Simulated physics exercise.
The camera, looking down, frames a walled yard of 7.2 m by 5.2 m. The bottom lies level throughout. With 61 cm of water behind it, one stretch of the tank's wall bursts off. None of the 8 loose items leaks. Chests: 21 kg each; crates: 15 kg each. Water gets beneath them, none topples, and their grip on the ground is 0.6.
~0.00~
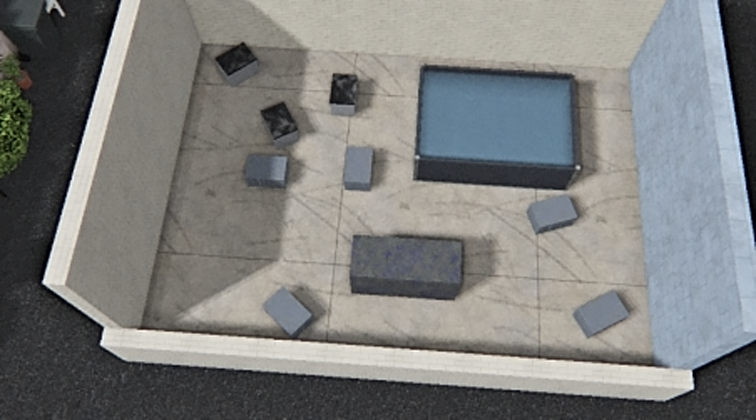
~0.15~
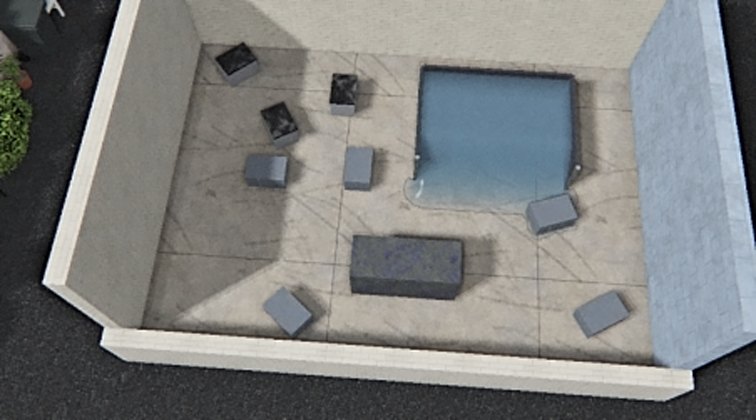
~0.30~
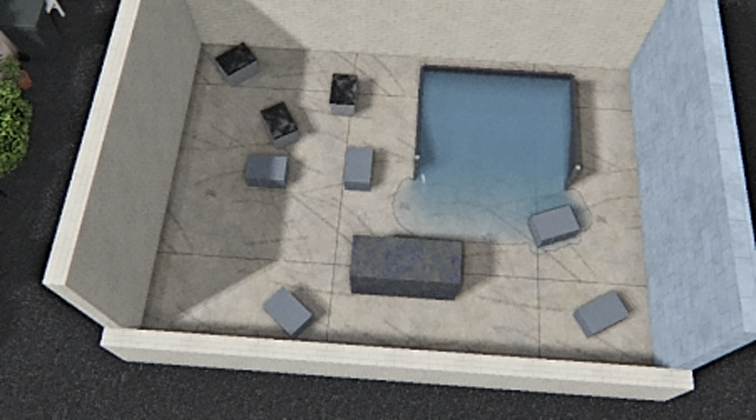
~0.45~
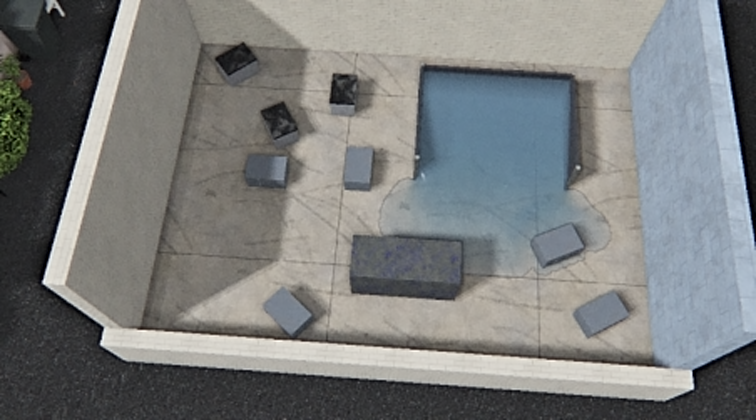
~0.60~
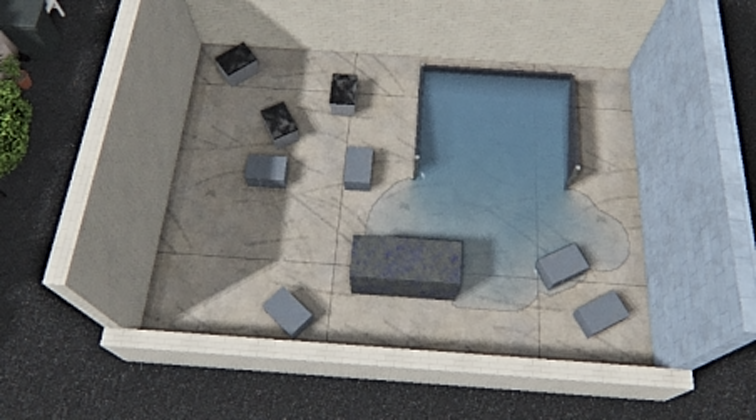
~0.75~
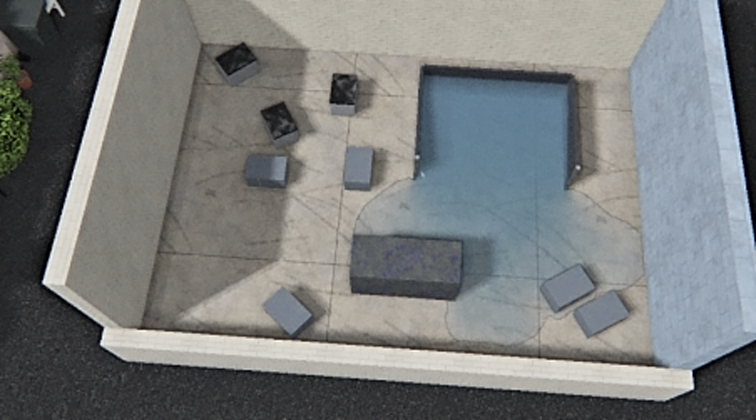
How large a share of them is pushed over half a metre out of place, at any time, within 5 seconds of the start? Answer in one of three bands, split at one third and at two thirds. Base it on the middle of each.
One to two thirds.
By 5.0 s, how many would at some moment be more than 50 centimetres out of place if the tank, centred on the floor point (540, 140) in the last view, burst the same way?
Result: 3 of them.
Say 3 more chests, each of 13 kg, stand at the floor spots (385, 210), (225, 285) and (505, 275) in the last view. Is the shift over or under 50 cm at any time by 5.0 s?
Above, above, above.
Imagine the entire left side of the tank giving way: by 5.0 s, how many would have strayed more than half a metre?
6.
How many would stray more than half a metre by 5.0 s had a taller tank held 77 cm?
The count would be 4.
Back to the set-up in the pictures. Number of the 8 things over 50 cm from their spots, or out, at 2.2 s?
By then the count is 2.
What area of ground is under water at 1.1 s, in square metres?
Somewhere around 13 m2, roughly.
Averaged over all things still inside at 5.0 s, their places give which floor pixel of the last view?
Somewhere near (347, 144).
After 1.1 s 1 of 8 are over 50 cm from their spots; 0 afloat.
After 2.2 s 2 of 8 are over 50 cm from their spots; 2 afloat.
After 3.5 s 4 of 8 are over 50 cm from their spots; 2 afloat.
After 5.0 s 3 of 8 are over 50 cm from their spots, and 4 have been at some point; 3 afloat.
